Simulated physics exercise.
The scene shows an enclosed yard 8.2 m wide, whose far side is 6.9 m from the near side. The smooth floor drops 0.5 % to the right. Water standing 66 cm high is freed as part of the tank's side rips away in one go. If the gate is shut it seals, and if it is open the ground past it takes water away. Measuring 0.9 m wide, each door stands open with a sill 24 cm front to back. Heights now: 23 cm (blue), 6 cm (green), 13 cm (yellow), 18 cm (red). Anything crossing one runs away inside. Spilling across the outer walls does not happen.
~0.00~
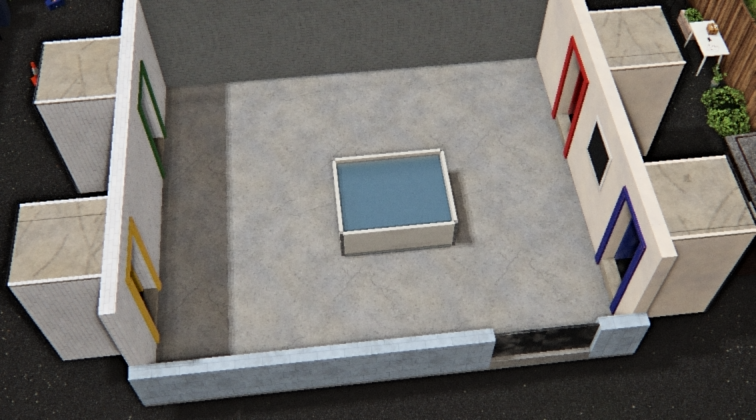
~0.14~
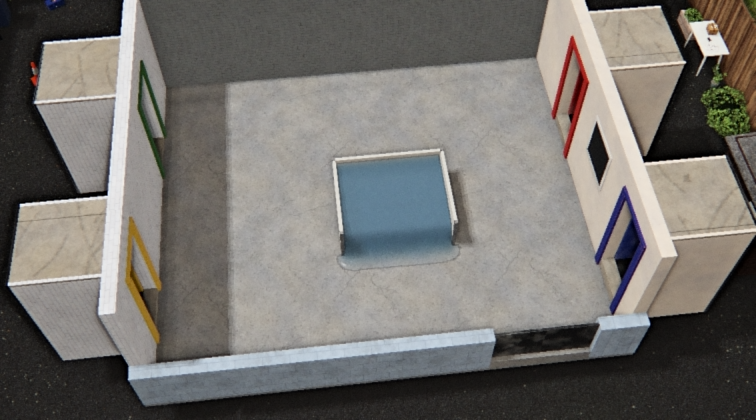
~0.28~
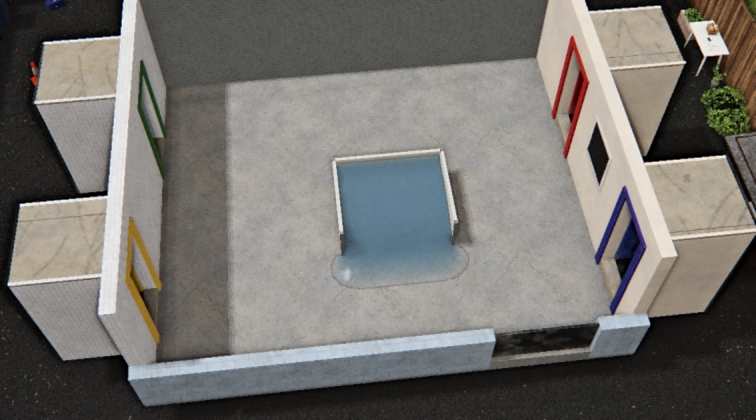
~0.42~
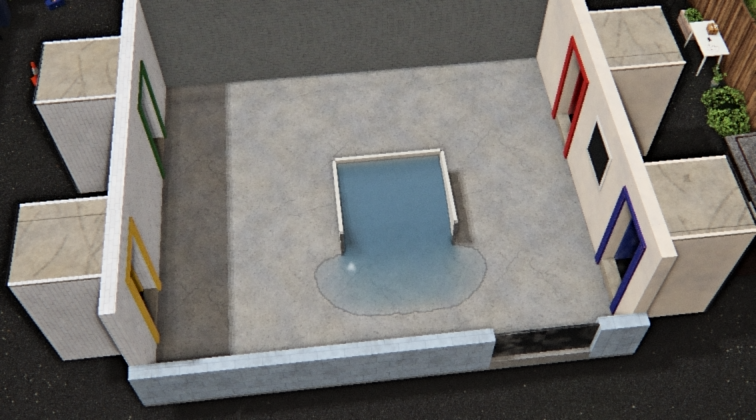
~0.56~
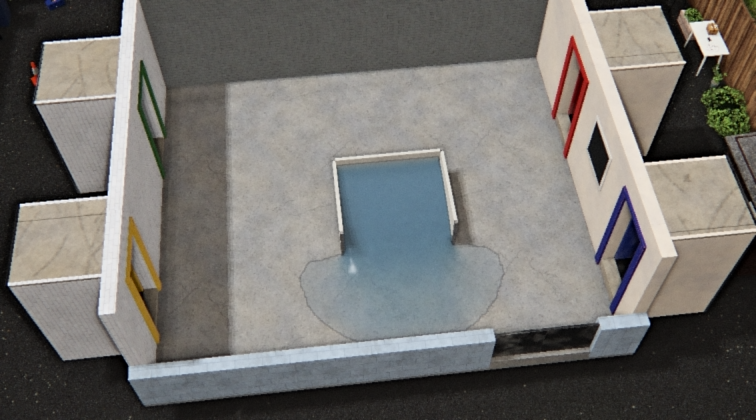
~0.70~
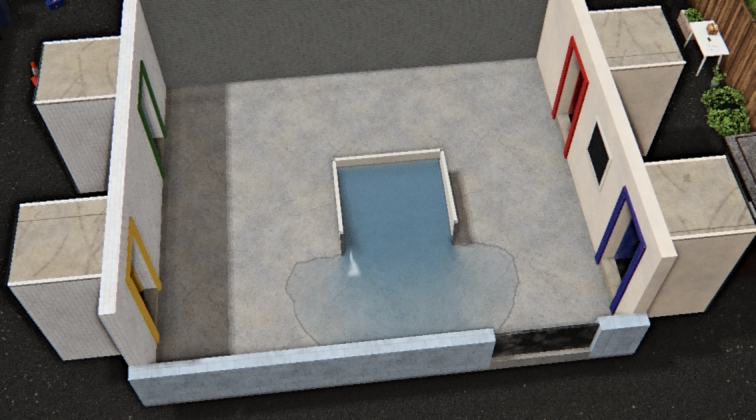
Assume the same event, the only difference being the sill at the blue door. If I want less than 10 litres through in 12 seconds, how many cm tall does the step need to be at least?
You would need about 22 cm.
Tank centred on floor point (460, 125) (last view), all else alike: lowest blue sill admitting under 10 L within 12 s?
About 21 centimetres.
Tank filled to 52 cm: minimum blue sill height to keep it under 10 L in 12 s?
I'd say close to 17 cm.
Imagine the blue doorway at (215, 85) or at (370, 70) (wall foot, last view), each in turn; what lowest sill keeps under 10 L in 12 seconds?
In turn: Roughly 6.0 cm, roughly 6.0 cm.
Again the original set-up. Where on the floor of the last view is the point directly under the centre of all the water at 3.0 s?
(404, 300).
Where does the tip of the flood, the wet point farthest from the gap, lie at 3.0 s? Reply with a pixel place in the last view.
The farthest wet point sits near (156, 384) in the last view.
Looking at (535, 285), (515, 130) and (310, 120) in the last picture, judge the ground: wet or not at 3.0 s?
In the order asked: Soaked, untouched, untouched.
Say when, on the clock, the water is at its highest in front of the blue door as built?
Around 2.8 s.
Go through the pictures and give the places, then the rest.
Still water, 66 cm deep, in the tank at (393, 193); the blue door at (618, 257) is dry, in the first frame.
The front is at (357, 267), 0.3 m from the gap at (398, 241); 0.5 m2 of floor is wet, 66 cm left at the back, in the second frame.
The front is at (352, 285), 0.7 m from the gap at (398, 242); 1.5 m2 of floor is wet, 66 cm left at the back, in the third frame.
Water pours out at (398, 243) and has run 1.3 m, to (372, 312); about 10 cm deep outside, 60 cm at the back, in the fourth frame.
Water pours out at (398, 243) and has run 1.9 m, to (416, 338); about 8 cm deep outside, 55 cm at the back, in the fifth frame.
The front is at a hidden place, 2.3 m from the gap at (398, 244); 7.1 m2 of floor is wet, 55 cm left at the back; the blue door at (618, 257), 3.9 m from the gap, is still 1.8 m from the nearest water, in the sixth frame.
After 1.4 s water covers 20 % of the floor, deepest (43 cm) near (414, 347); it has not reached the blue door.
After 3.0 s water covers 30 % of the floor, deepest (32 cm) near (616, 336); 25 cm at the blue door, 2 litres in over its 23 cm sill.
After 12.0 s water covers 100 % of the floor, deepest (10 cm) near (352, 172); 5 cm at the blue door, 6 litres in over its 23 cm sill.
At the blue door as built, the water arrived by 2.2 s and peaked near 26 cm at 2.8 s.
Run again over the same 12 s with other heights there, 30 litres in over 17.5 cm, 4 litres over 24 cm. The limit of 10 litres is kept from about 22 cm up.
